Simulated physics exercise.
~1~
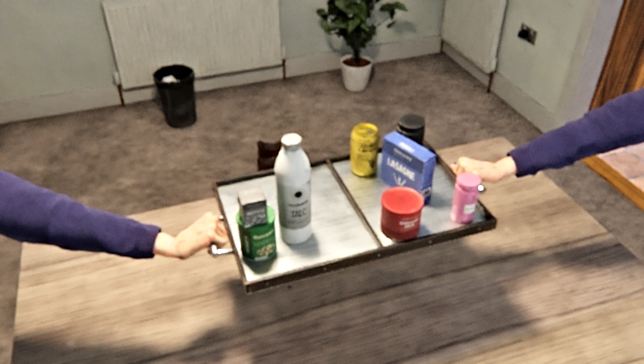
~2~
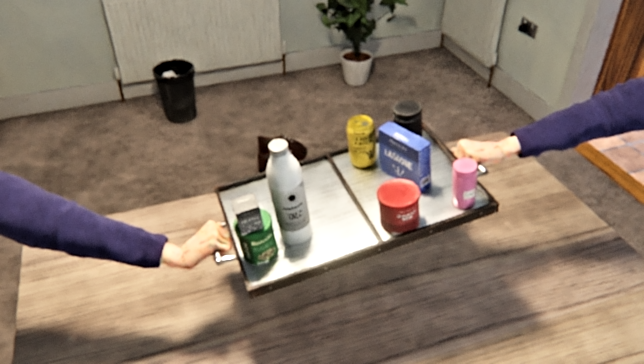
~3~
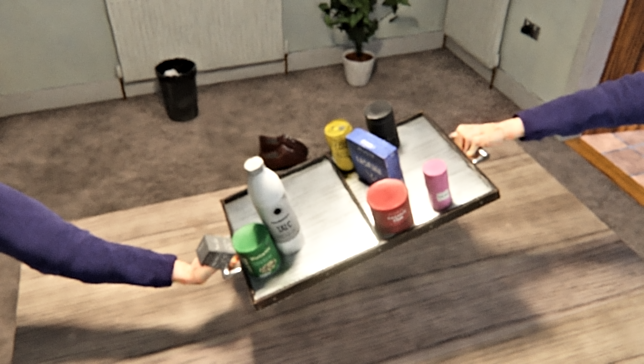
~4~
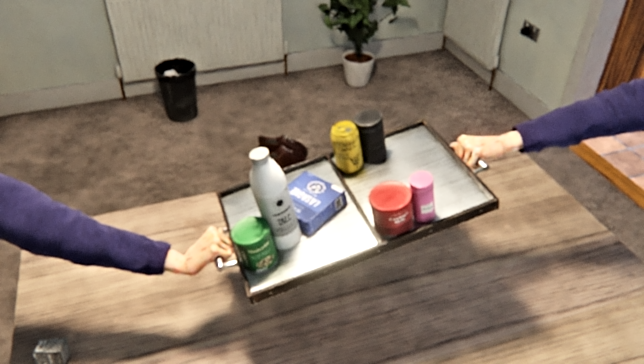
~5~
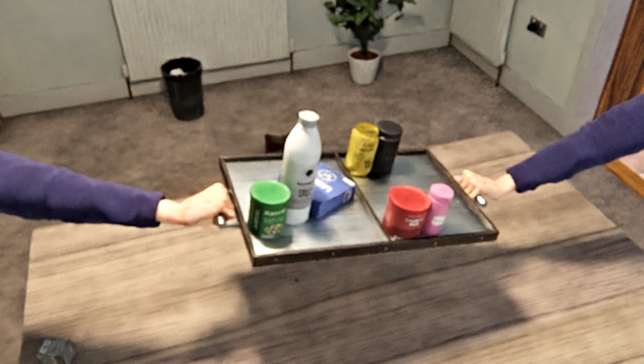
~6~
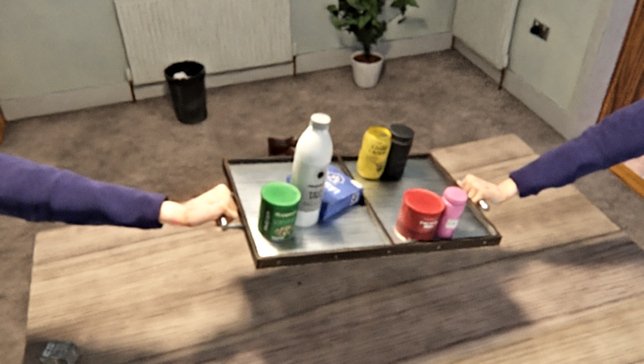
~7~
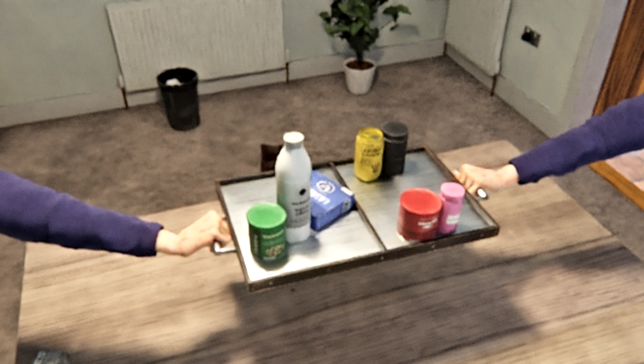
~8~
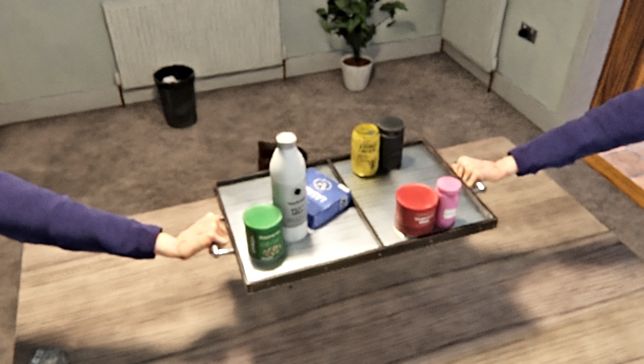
Two purple-sleeved arms hold a serving tray by its end handles above a wooden table, seen from above in a carpeted room with a bin and a potted plant. On the left are a white bottle, a green tin and a small grey carton, with a yellow can, black jar, blue packet, red tin and pink shaker on the right. The tray dips left, and the carton drops onto the table while the blue packet slides left and topples beside the bottle. The tray then tips right and levels out, with the packet still lying down and the other containers standing.
